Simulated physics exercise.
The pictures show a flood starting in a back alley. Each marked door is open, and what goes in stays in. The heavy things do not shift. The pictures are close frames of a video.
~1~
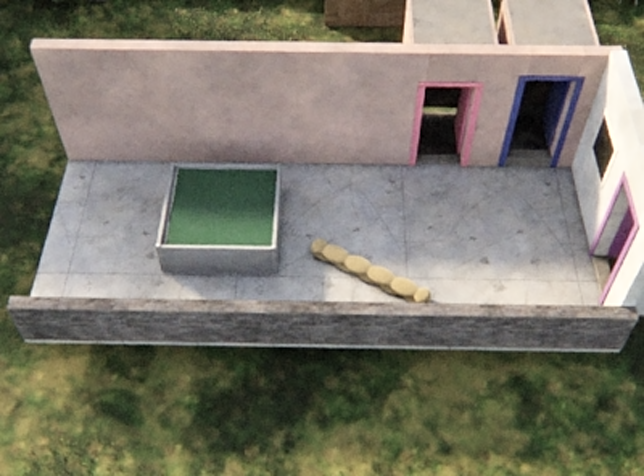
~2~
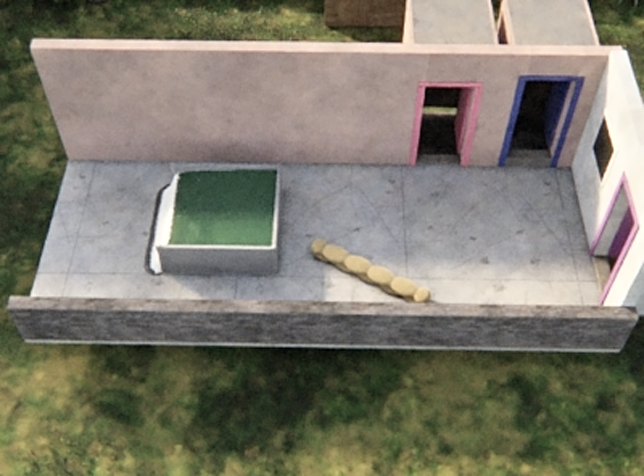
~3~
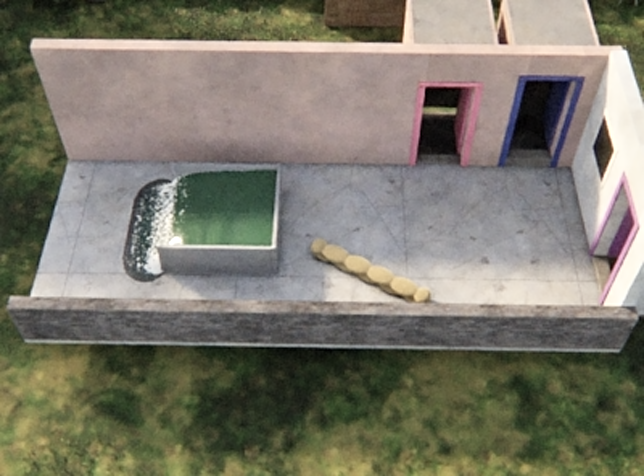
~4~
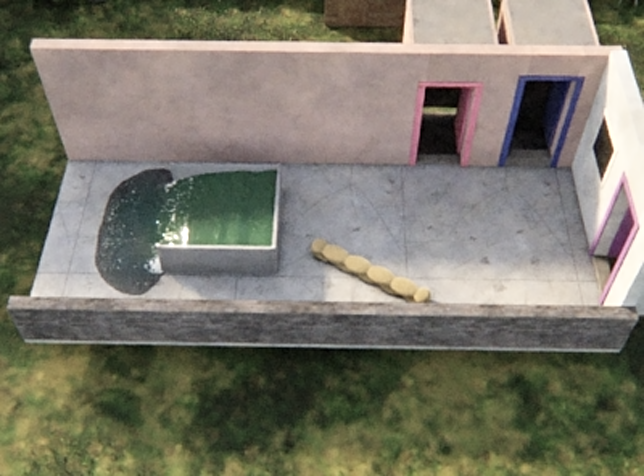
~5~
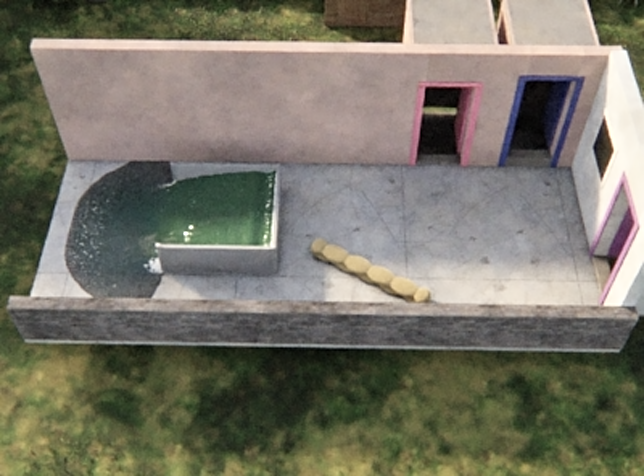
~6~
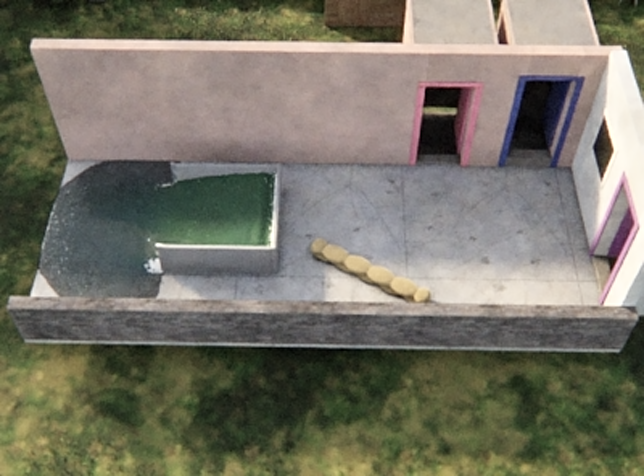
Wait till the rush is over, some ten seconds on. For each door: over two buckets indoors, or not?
The purple door admits no more than that; the pink door admits no more than that; the blue door admits no more than that.
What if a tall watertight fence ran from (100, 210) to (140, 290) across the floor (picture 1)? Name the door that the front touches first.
I say the door marked pink.
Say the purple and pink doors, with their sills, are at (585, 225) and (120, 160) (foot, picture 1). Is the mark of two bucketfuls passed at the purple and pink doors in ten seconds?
One by one: The purple one keeps below it, the pink one is over.
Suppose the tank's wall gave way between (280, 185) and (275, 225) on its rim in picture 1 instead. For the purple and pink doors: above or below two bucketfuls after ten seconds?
Then: The purple one takes more; the pink one goes over.
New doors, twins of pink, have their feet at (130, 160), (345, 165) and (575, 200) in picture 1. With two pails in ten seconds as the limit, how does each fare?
In that order: Passes that mark, lets less in, lets less in.
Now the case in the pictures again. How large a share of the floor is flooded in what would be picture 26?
I make it 25 per cent.
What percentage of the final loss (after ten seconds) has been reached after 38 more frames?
Some 90 per cent.
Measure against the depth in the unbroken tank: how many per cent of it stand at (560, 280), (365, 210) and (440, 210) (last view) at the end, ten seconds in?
In turn 0, 0 and 0 in a hundred.
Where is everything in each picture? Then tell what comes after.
Still water in the open tank at (221, 207), in the first picture.
The front is at a hidden place, out from the gap at (171, 220), in the second picture.
The front is at (163, 182), out from the gap at (171, 222), in the third picture.
The front is at (145, 175), out from the gap at (171, 223), in the fourth picture.
Water pours out at (172, 223) and has run to (96, 186), in the fifth picture.
The front is at (60, 195), out from the gap at (172, 223), in the sixth picture.
A moment on, water covers 25 % of the floor; the purple door not reached, the pink door not reached, the blue door not reached.
Next, water covers 25 % of the floor; the purple door not reached, the pink door not reached, the blue door not reached.
Then, water covers 25 % of the floor; the purple door not reached, the pink door not reached, the blue door not reached.
Later, water covers 20 % of the floor; the purple door not reached, the pink door not reached, the blue door not reached.
In the end, water covers 20 % of the floor; the purple door not reached, the pink door not reached, the blue door not reached.
